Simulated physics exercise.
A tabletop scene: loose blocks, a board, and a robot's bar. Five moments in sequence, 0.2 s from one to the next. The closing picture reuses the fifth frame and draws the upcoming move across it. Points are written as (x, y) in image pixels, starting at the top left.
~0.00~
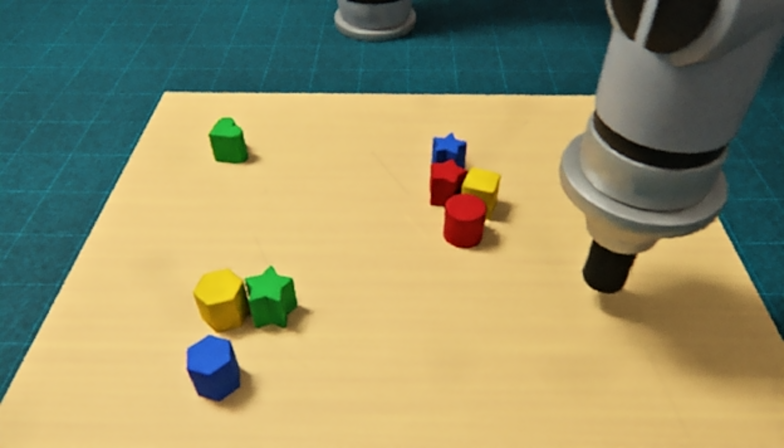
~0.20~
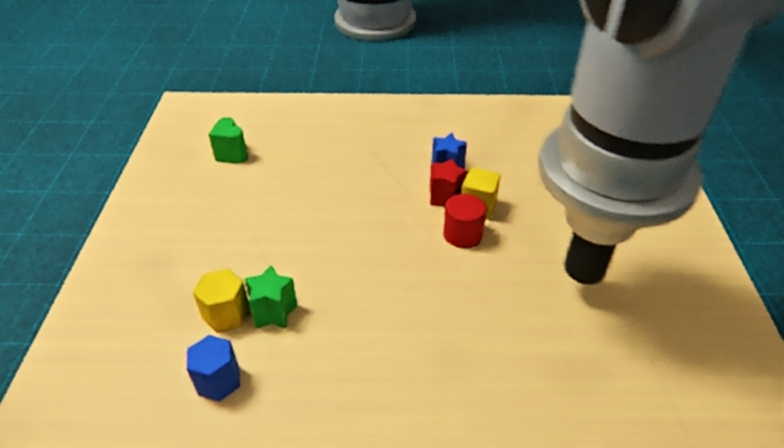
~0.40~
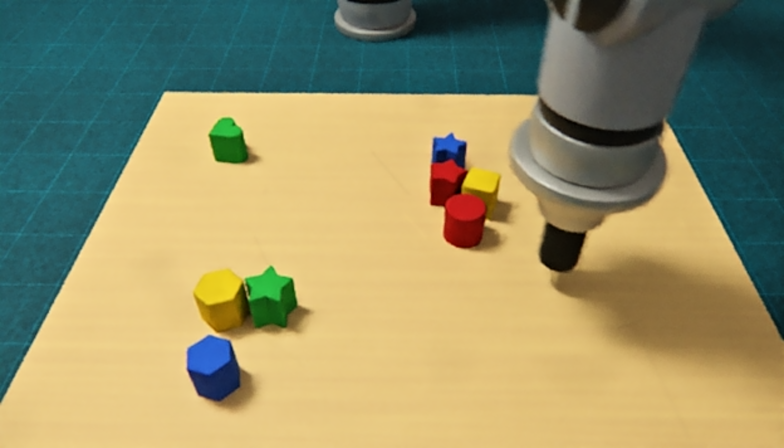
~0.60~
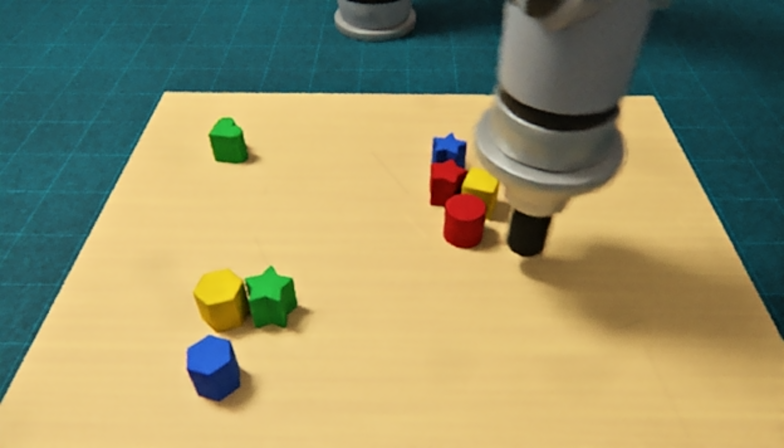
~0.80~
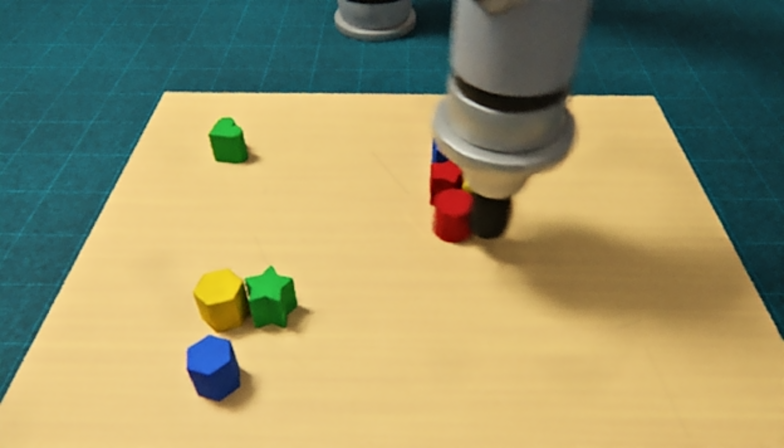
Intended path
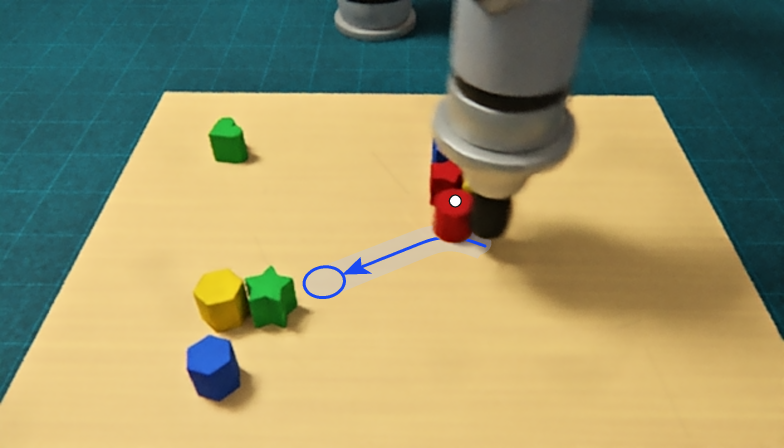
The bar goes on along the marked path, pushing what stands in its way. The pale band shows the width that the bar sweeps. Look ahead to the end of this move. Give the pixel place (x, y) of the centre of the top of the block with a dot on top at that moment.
For the centre of its top, I'd go with (416, 187).
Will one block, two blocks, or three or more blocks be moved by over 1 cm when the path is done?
One block, no more.
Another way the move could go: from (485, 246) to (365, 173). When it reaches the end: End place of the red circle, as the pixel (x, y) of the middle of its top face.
I predict (330, 154).
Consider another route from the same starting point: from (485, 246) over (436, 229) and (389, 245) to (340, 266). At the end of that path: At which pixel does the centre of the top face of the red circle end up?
The centre of its top face lies at (404, 180).
The drawn path runs from (485, 246) via (430, 240) and (379, 260), ending at (324, 282); the dot is on the red circle.
What follows on the original path. One third of the way, bar at (430, 222); red circle at (416, 187).
Two thirds of the way, bar at (376, 242); red circle at (416, 187).
At the end, bar at (322, 263); green star block not moved; red circle at (416, 187).
